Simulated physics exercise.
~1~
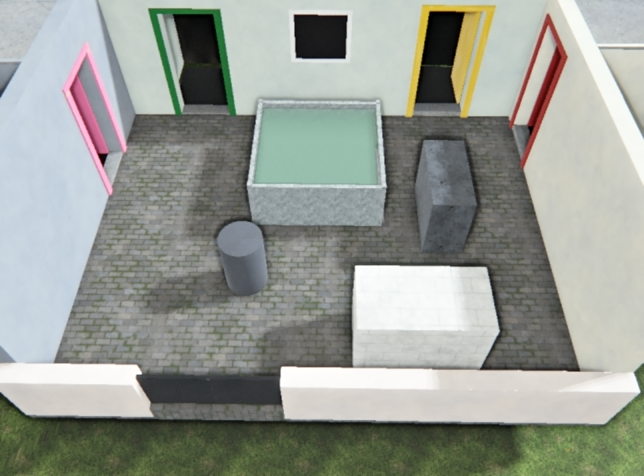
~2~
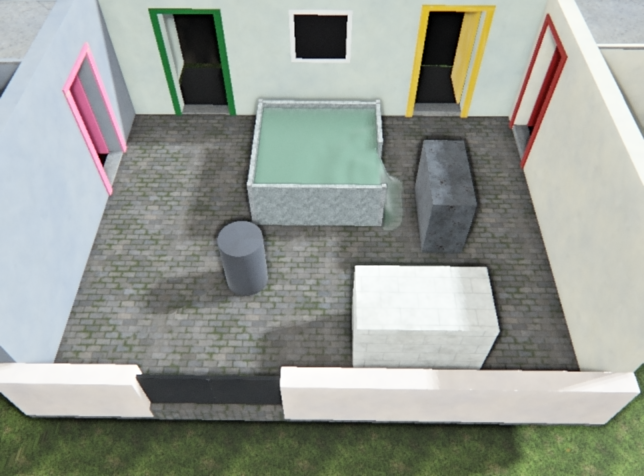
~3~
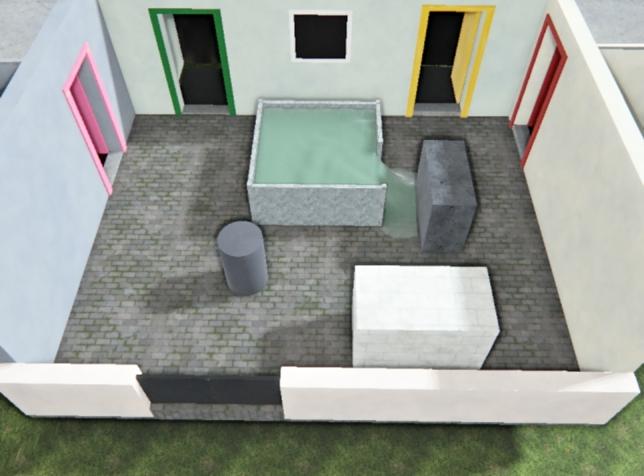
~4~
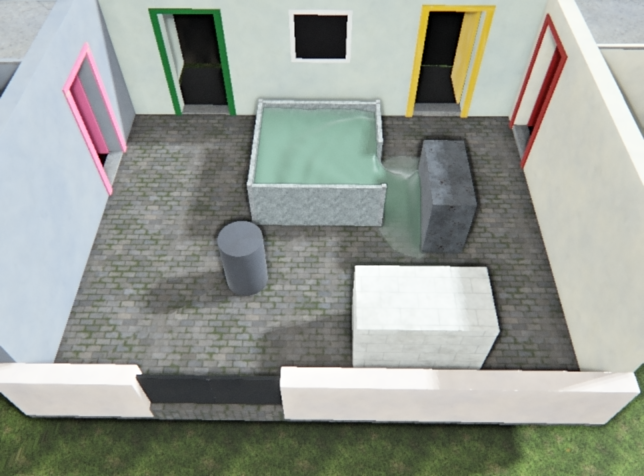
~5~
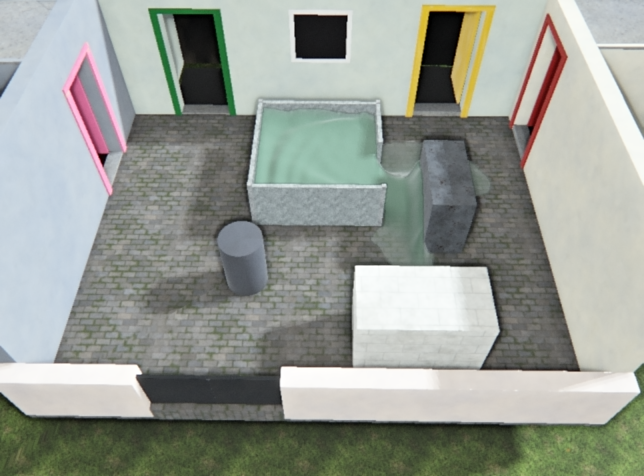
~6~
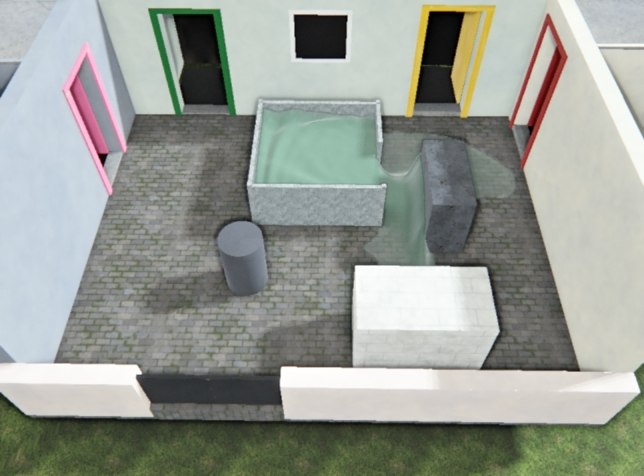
The clip opens on a walled, paved court where a stone tank of green water sits whole and still. Water then breaks out through a gap in its right side and spreads to the dark block, pushing it slightly right, before flowing around both its ends toward the white block and the red-framed doorway.
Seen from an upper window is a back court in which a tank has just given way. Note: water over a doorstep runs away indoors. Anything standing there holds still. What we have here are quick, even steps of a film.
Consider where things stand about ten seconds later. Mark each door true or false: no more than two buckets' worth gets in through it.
Yellow door: False, red door: False, pink door: False, green door: True.
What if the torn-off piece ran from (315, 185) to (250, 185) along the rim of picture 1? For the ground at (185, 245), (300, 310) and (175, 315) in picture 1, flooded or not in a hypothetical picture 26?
Submerged, submerged, submerged.
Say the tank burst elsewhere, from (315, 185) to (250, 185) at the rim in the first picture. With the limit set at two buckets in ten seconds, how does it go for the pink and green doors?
Verdict - pink door breaks the limit, green door breaks the limit.
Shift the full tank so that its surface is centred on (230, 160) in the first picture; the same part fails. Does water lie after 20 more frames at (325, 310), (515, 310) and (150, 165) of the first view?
Log: Flood; flood; no flood.
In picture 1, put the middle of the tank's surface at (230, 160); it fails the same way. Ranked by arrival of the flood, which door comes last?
It would be the pink one.
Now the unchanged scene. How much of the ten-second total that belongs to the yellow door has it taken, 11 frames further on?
By my reckoning, 40 percent.
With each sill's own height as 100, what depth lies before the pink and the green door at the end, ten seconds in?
Around 320 in a hundred for the first and 170 in a hundred for the second.
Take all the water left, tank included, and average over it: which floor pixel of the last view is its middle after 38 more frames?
At roughly (347, 222).
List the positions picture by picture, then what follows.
The tank at (318, 145) is whole and still, in the first frame.
The front is at (392, 178), out from the gap at (377, 187), in the second frame.
Water pours out at (377, 190) and has run to a hidden place, in the third frame.
The front is at a hidden place, out from the gap at (377, 191), in the fourth frame.
The front is at (481, 176), out from the gap at (377, 191), in the fifth frame.
Water pours out at (377, 191) and has run to (509, 177), in the sixth frame.
A moment on, water covers 25 % of the floor; the yellow door under two buckets in, the red door under two buckets in, the pink door not reached, the green door not reached.
Next, water covers 45 % of the floor; the yellow door over two buckets in, the red door over two buckets in, the pink door not reached, the green door not reached.
Then, water covers 65 % of the floor; the yellow door far over two buckets in, the red door over two buckets in, the pink door not reached, the green door not reached.
Later, water covers 90 % of the floor; the yellow door far over two buckets in, the red door over two buckets in, the pink door under two buckets in, the green door wet at the sill, nothing in.
In the end, water covers 100 % of the floor; the yellow door far over two buckets in, the red door over two buckets in, the pink door over two buckets in, the green door under two buckets in.
